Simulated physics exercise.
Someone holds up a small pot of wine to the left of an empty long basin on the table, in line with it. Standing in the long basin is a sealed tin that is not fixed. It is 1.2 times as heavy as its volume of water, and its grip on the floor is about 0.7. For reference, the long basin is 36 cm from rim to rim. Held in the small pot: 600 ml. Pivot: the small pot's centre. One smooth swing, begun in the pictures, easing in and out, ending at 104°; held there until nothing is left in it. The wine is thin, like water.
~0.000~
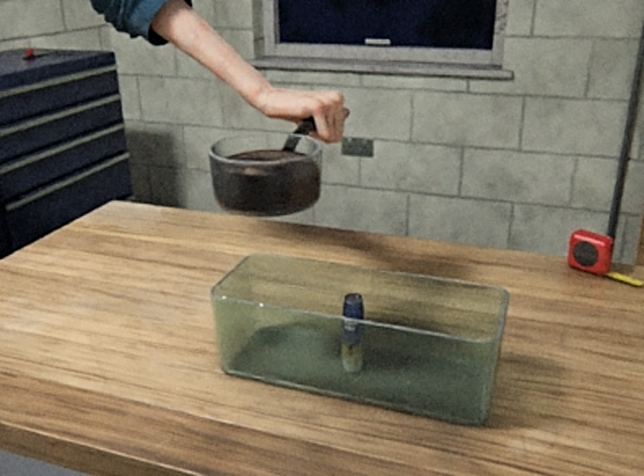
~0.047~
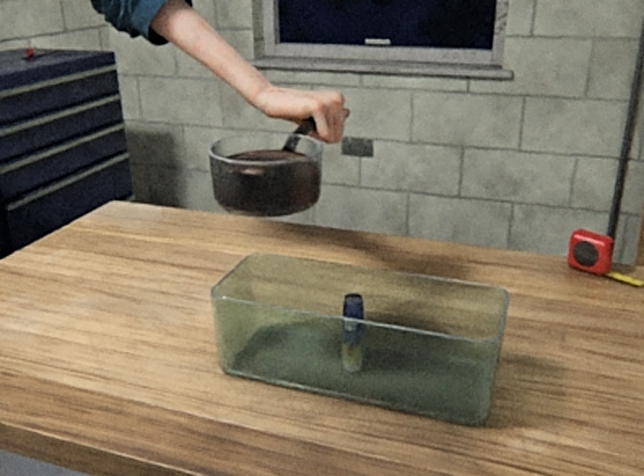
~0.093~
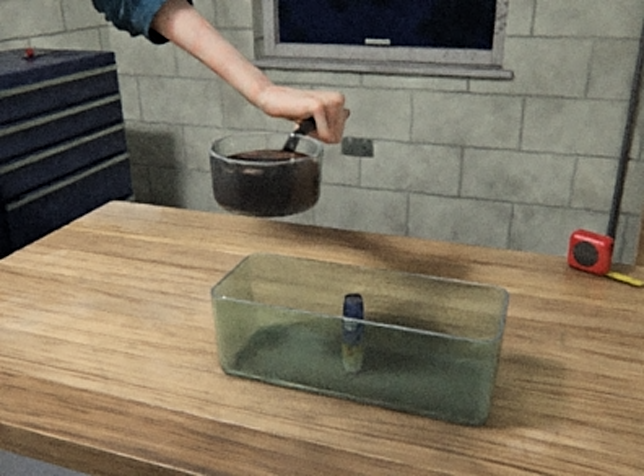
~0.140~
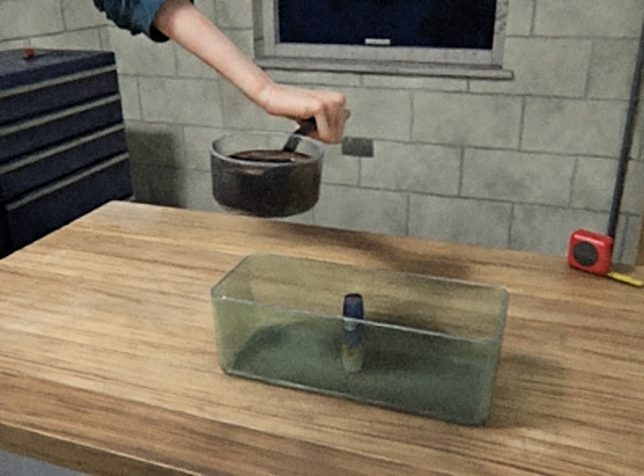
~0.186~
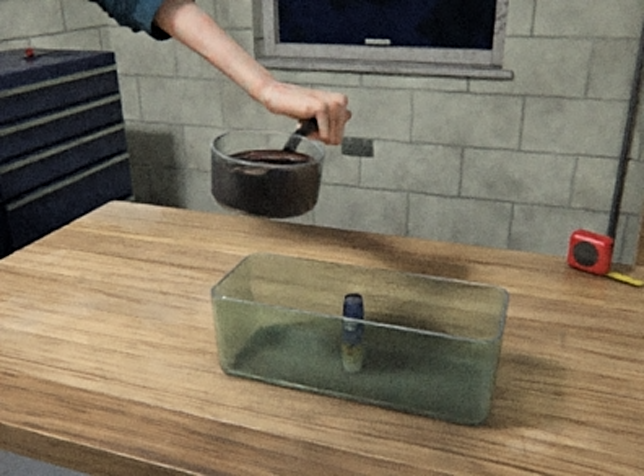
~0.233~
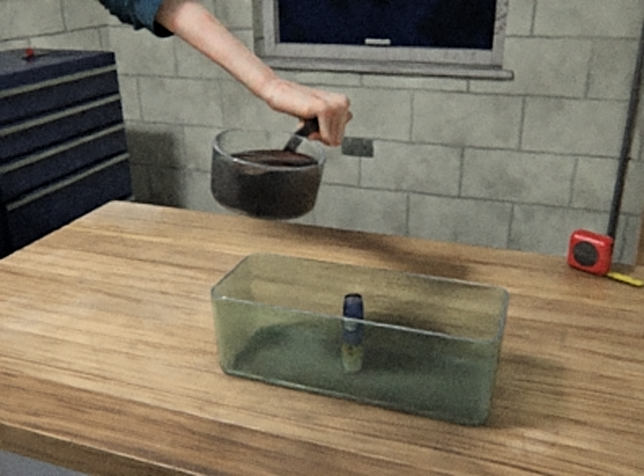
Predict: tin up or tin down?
It does not keel over.
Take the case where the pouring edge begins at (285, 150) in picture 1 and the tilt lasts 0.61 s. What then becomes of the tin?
Then it tips over.
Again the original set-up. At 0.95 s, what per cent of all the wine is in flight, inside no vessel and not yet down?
Near 12 per cent, I'd say.
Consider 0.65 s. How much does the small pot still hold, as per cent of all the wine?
Portion remaining: Approx. 62 per cent.
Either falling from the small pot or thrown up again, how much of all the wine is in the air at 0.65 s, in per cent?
It comes to roughly 32 per cent.
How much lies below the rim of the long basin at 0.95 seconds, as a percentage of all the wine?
About 78 per cent.
After 0.65 s the tilt is 65° and 61 per cent is still to pour; the tin stands where it began.
After 0.95 s the tilt is 99° and 11 per cent is still to pour; the tin stands where it began.
After 1.27 s the tilt is 104° and 1 per cent is still to pour; the tin stands where it began.
After 1.61 s the tilt is 104° and 0 per cent is still to pour; the tin stands where it began.
In the end the tin stands where it began.
